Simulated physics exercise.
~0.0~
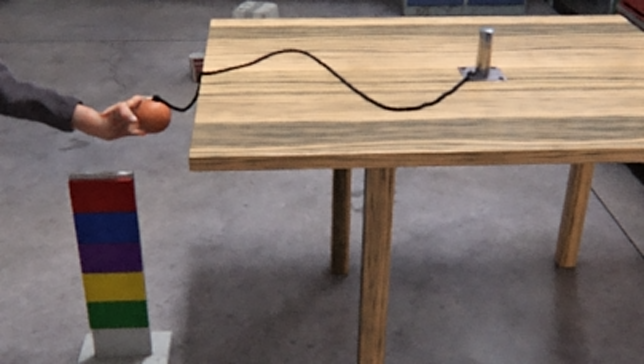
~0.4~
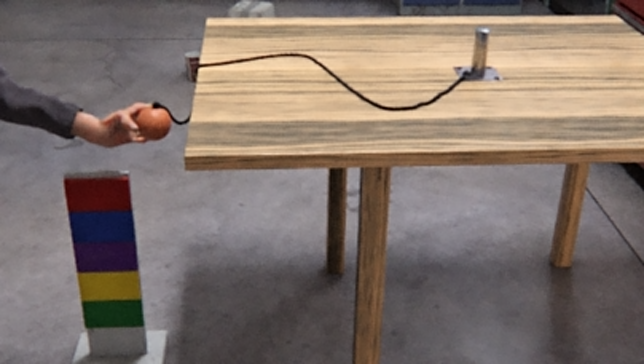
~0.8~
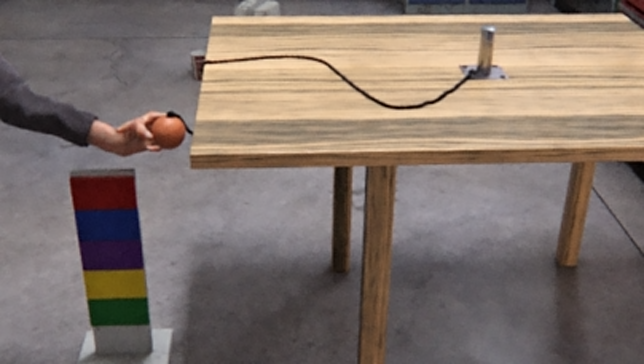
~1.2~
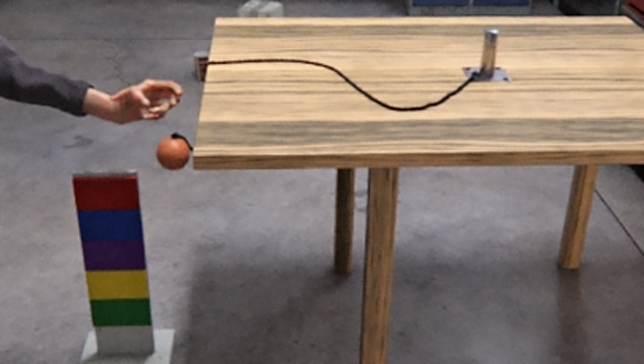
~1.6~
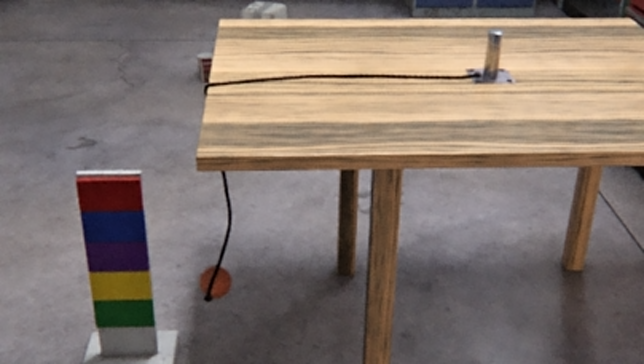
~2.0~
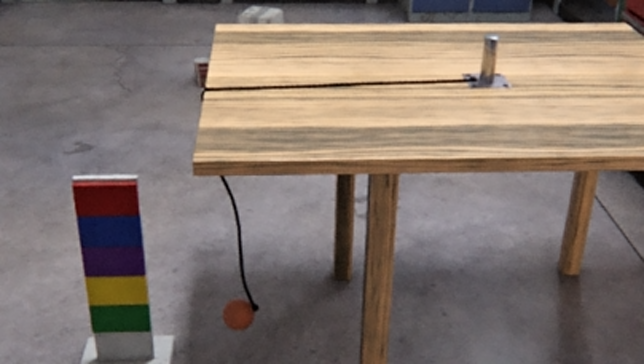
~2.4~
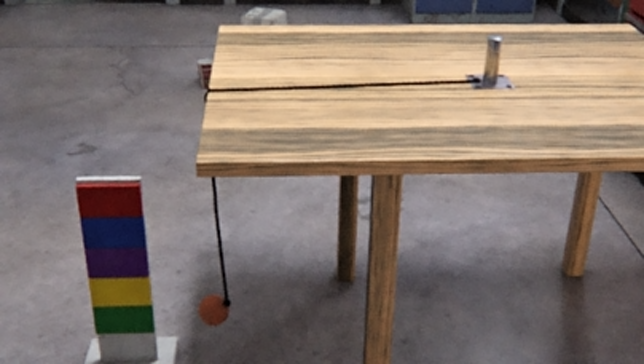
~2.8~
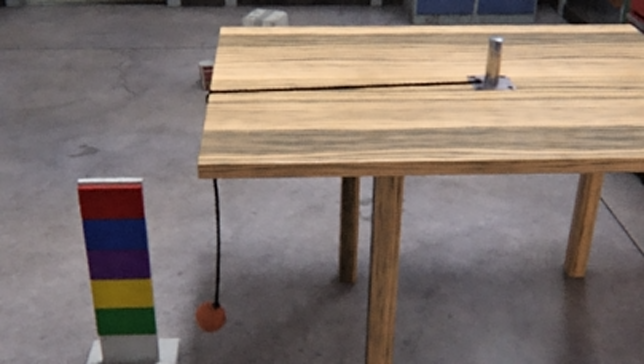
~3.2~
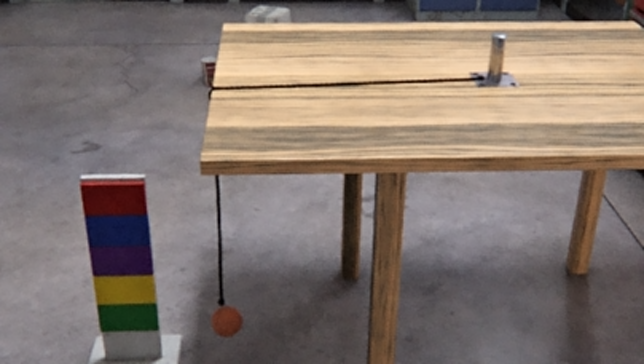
A hand releases an orange ball on a cord, which drops and hangs beside green.
